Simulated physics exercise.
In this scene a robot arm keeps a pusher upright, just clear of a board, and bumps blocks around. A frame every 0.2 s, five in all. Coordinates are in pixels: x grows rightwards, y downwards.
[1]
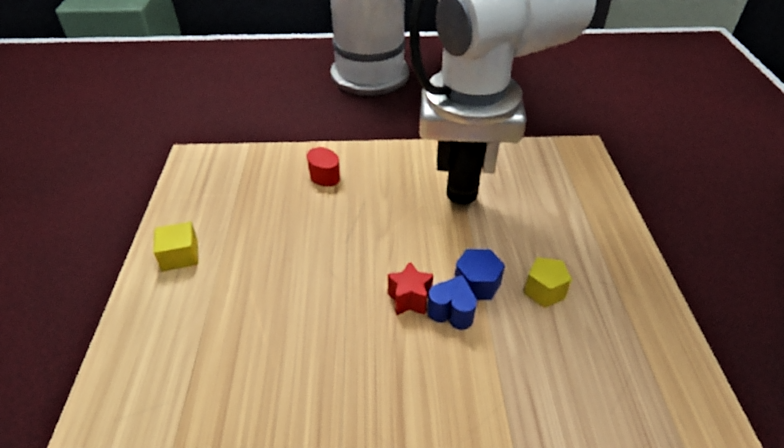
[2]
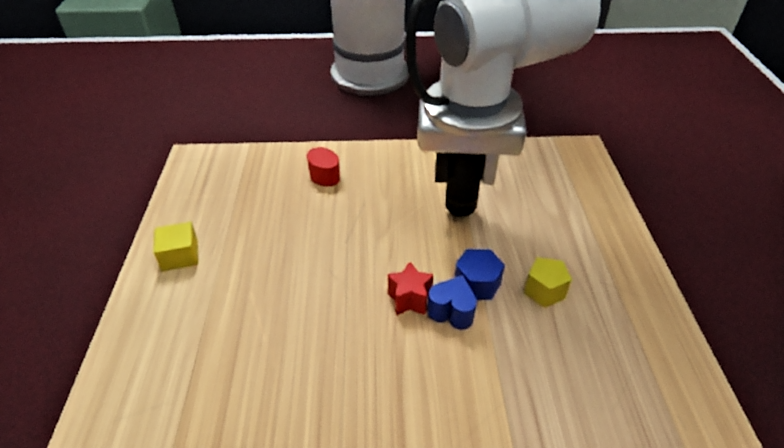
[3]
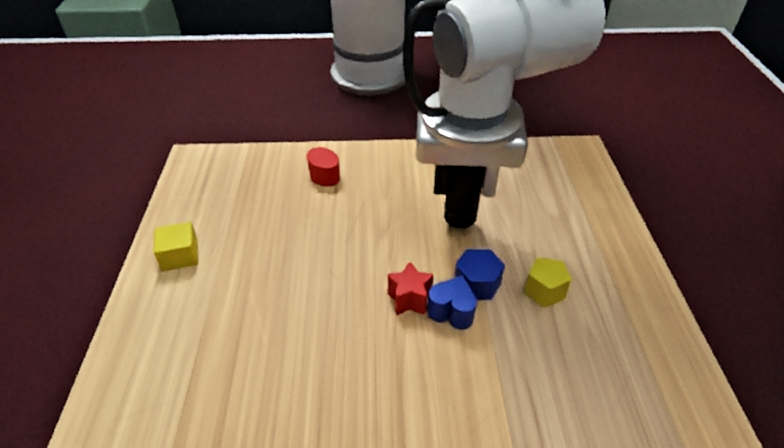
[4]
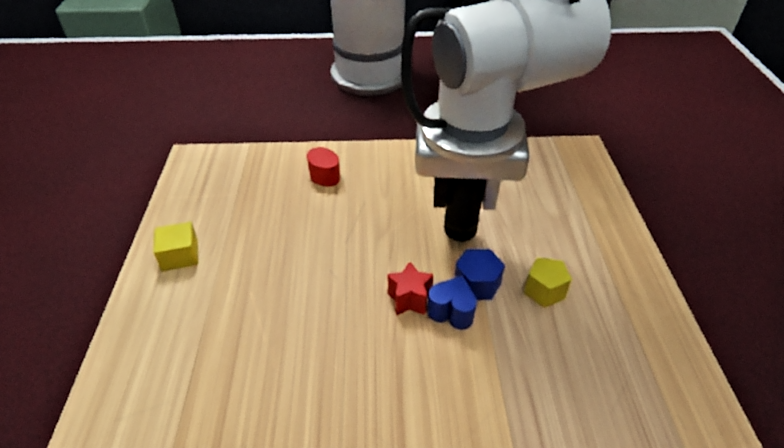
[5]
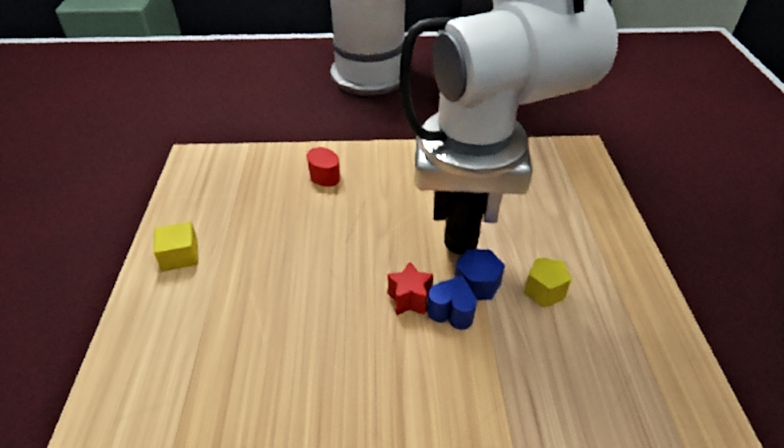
A white robotic arm with a black pusher works over a pale wooden board on a dark red surface, seen from above and in front by a still camera. A yellow cube lies at left, a red rounded block near the back, and a red star, blue heart, blue hexagon and yellow pentagon right of centre. The pusher moves slowly forward towards the blue hexagon, while the blocks stay still.
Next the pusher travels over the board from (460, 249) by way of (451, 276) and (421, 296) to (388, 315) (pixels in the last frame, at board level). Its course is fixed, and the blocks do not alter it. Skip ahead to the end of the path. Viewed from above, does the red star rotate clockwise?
In short: Yes.
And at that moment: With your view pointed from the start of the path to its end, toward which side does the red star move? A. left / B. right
B: Right.
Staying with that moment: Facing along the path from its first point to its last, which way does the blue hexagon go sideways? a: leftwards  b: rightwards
a - leftwards.
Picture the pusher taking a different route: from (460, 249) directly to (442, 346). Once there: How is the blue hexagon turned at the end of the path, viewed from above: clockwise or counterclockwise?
Against the clock.
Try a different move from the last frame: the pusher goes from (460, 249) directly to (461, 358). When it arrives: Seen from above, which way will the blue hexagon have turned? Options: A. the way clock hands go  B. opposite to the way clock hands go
B
The first path, step by step. One third of the way, pusher at (452, 270); blue heart at (452, 297); blue hexagon at (487, 279), turned 40° anticlockwise.
Two thirds of the way, pusher at (421, 289); red star at (392, 292), turned 20° clockwise; blue heart at (452, 298); blue hexagon at (487, 279), turned 40° anticlockwise.
At the end, pusher at (388, 309); red star at (356, 312), turned 20° clockwise; blue heart at (452, 298); blue hexagon at (487, 279), turned 40° anticlockwise; yellow pentagon in place.
